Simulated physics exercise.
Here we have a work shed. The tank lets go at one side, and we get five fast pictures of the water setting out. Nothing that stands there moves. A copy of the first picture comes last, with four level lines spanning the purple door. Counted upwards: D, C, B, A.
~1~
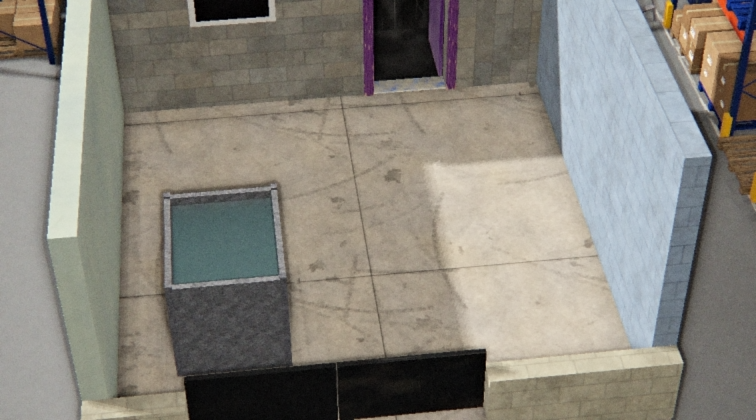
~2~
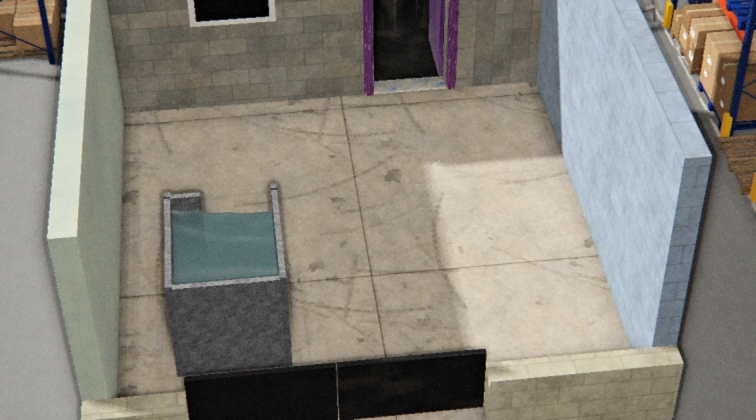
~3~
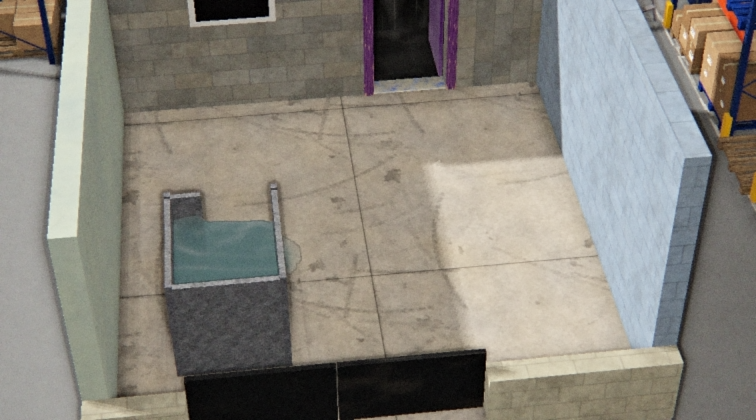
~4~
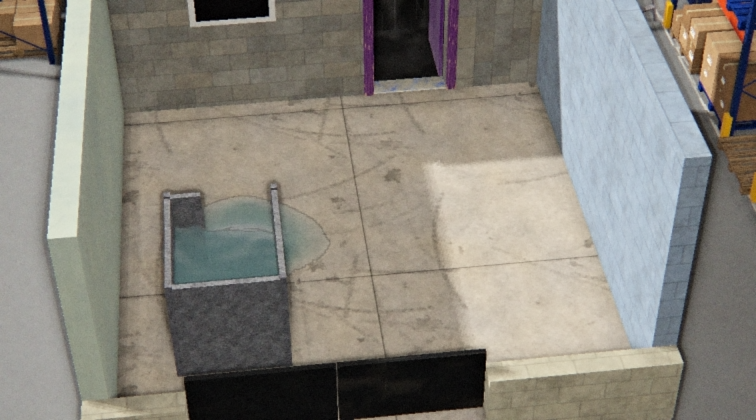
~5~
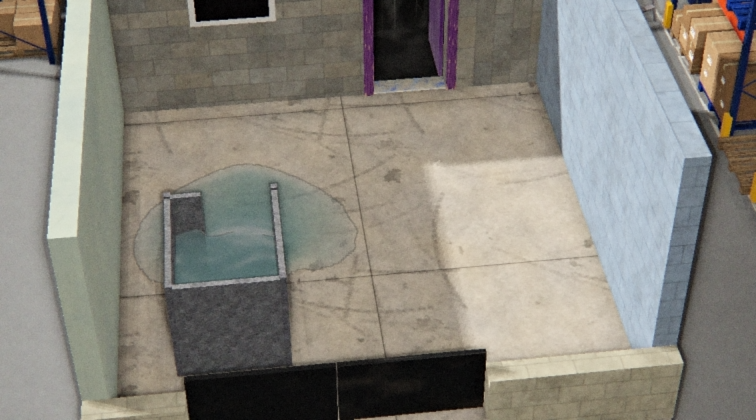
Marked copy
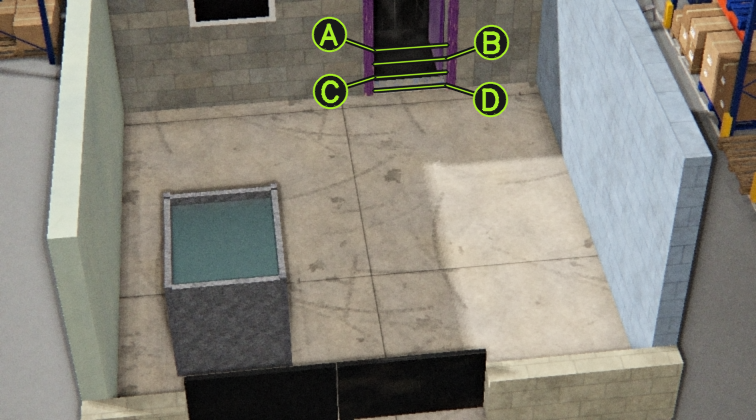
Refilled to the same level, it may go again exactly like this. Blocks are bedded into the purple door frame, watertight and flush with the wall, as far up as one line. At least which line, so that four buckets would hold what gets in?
The limit is C.
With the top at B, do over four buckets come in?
No, not at all.
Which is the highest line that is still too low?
The answer is D.
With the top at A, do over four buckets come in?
No, not at all.
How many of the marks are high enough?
Three of the four.
In lime, A at (410, 47); B at (410, 61); C at (410, 74); D at (410, 88); from the bottom up D, C, B, A.
Choosing A, nothing gets over.
Choosing B, nothing gets over.
Choosing C, nothing gets over.
Choosing D, about 7 bucketfuls get in.
